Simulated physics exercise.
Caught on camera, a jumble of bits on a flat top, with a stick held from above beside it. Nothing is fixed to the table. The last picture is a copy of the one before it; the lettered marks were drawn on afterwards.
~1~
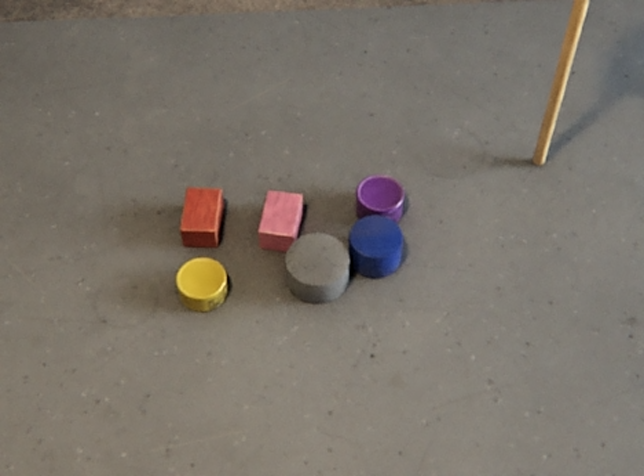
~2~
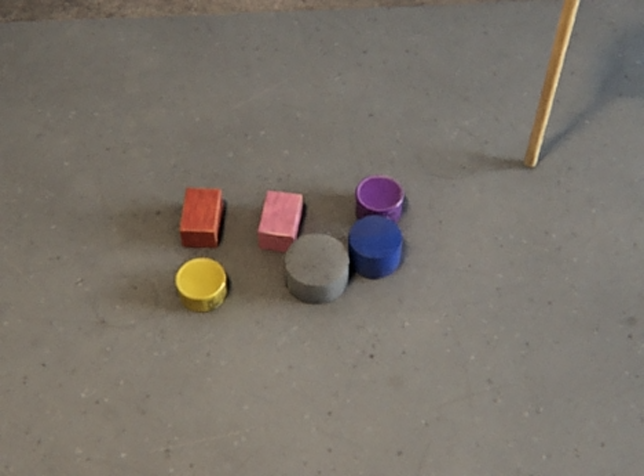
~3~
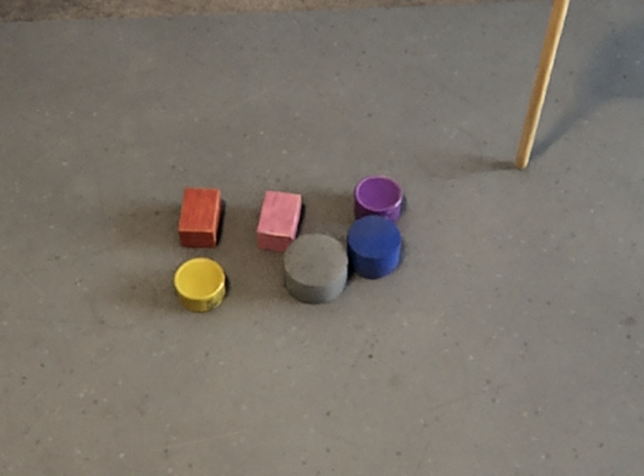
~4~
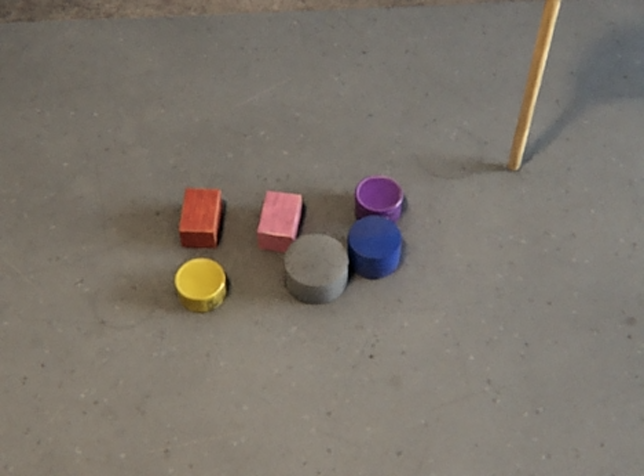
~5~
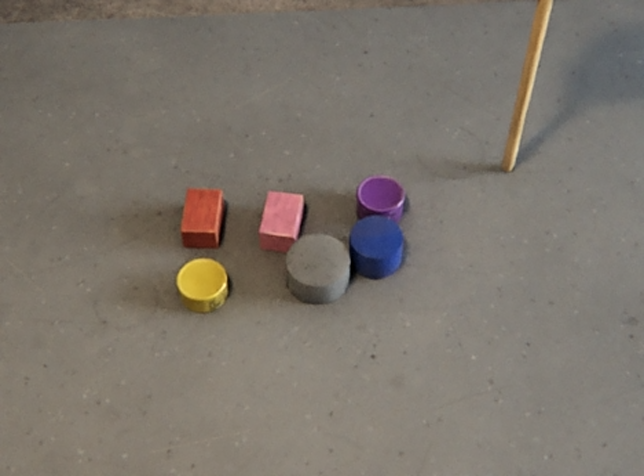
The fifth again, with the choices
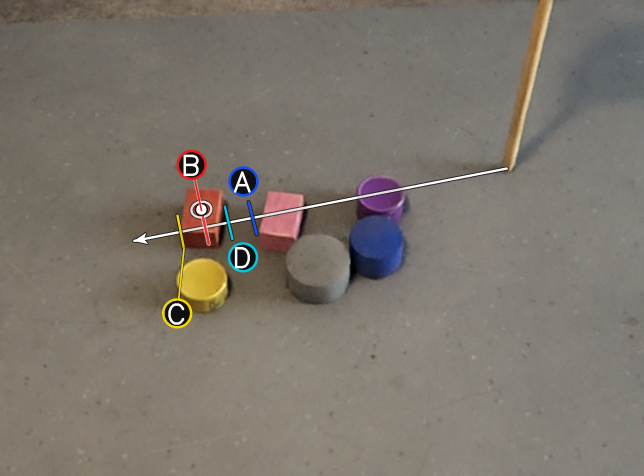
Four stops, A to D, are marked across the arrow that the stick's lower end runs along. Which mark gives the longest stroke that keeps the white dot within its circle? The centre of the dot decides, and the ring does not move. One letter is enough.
D is the last safe stop.
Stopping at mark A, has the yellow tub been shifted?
By then, no.
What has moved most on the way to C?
The red block has gone farthest.
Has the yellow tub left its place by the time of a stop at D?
By then, no.
On the copy, A at (253, 218); B at (205, 227); C at (181, 232); D at (228, 222); the arrow from (507, 169) to (134, 241); the white dot at (202, 210).
On D. First, foot of the stick (410, 188).
Then, foot of the stick (310, 208); purple jar (361, 212).
Finally, foot of the stick (228, 223); purple jar (361, 212); pink block (270, 236); the dot is still in its ring.
By contrast, A keeps the dot in but is short; B shifts the dotted thing to (179, 223); C shifts the dotted thing to (155, 227).
